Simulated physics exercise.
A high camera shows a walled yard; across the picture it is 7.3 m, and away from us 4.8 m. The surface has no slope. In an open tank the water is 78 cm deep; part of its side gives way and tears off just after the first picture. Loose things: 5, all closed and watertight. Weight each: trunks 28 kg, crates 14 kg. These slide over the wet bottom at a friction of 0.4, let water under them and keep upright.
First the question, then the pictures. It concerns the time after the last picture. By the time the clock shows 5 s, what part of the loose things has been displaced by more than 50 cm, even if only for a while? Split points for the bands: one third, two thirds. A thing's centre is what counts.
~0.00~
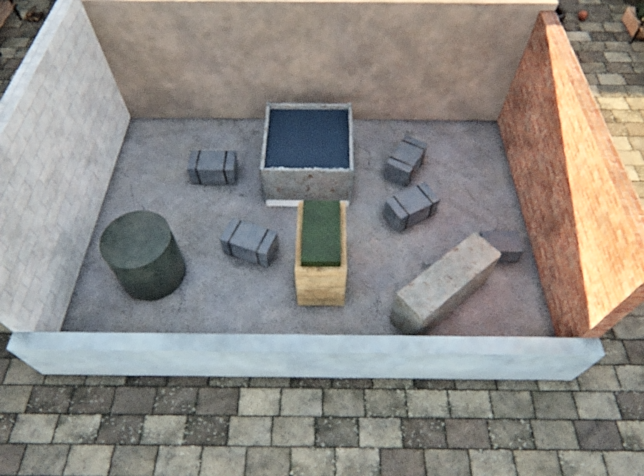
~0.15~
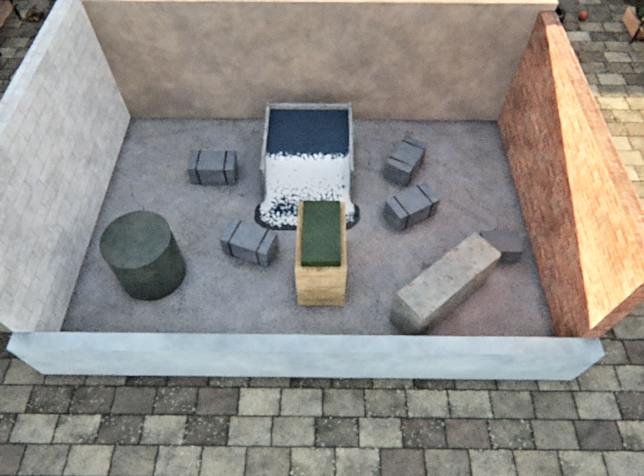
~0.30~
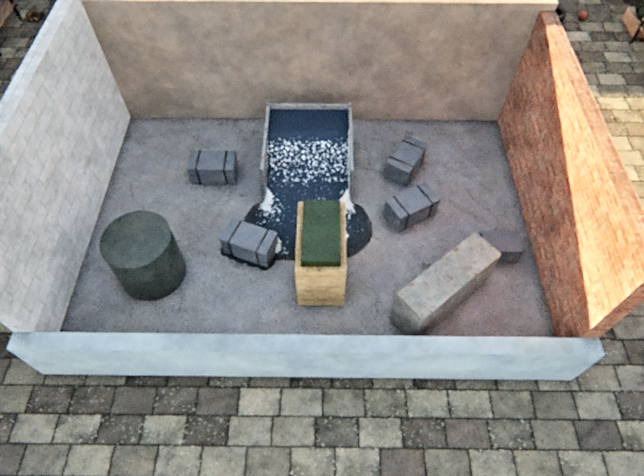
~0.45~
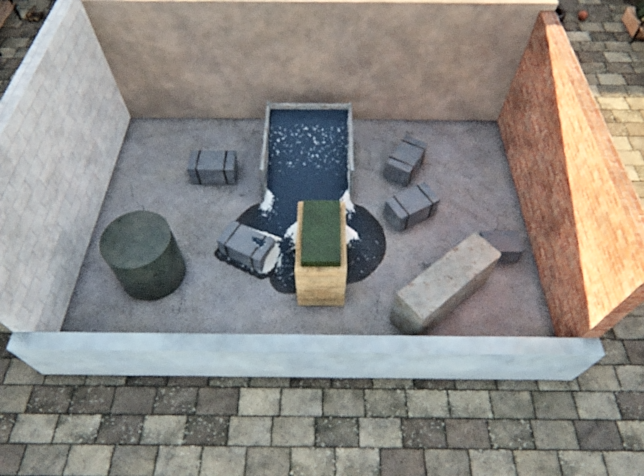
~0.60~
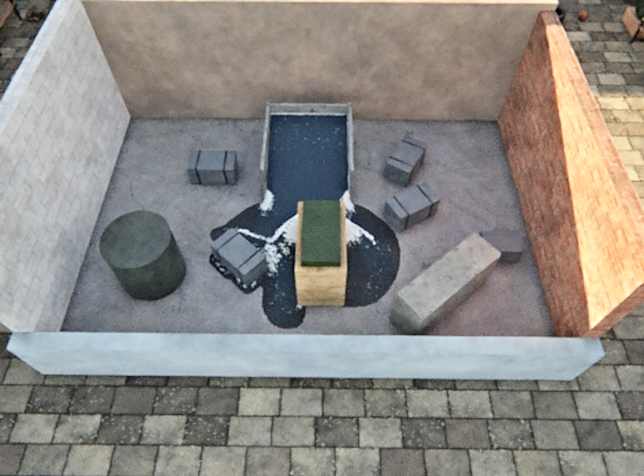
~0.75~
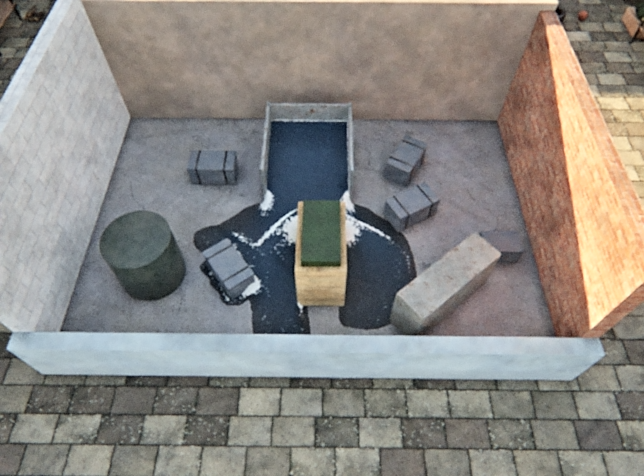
Centre band.
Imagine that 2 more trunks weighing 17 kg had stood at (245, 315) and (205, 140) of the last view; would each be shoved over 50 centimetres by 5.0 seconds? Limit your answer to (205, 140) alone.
That one ends up within it.
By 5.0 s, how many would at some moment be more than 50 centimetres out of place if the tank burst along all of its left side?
Count: 1.
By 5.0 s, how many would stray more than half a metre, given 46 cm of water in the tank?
Result: 1.
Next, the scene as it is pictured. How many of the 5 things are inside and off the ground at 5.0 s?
Answer: 1.
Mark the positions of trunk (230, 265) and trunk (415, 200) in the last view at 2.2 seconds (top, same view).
Around (157, 307) and (444, 184).
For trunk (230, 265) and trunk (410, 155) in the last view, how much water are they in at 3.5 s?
Some 9 cm at the first, some 1 cm at the second.
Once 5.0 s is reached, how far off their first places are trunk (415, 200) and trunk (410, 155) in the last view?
In turn: 80 cm, 0 cm.
After 1.1 s 1 of 5 are over 50 cm from their spots; 0 afloat.
After 2.2 s 2 of 5 are over 50 cm from their spots; 0 afloat.
After 3.5 s 2 of 5 are over 50 cm from their spots; 0 afloat.
After 5.0 s 3 of 5 are over 50 cm from their spots, and 3 have been at some point; 1 afloat.
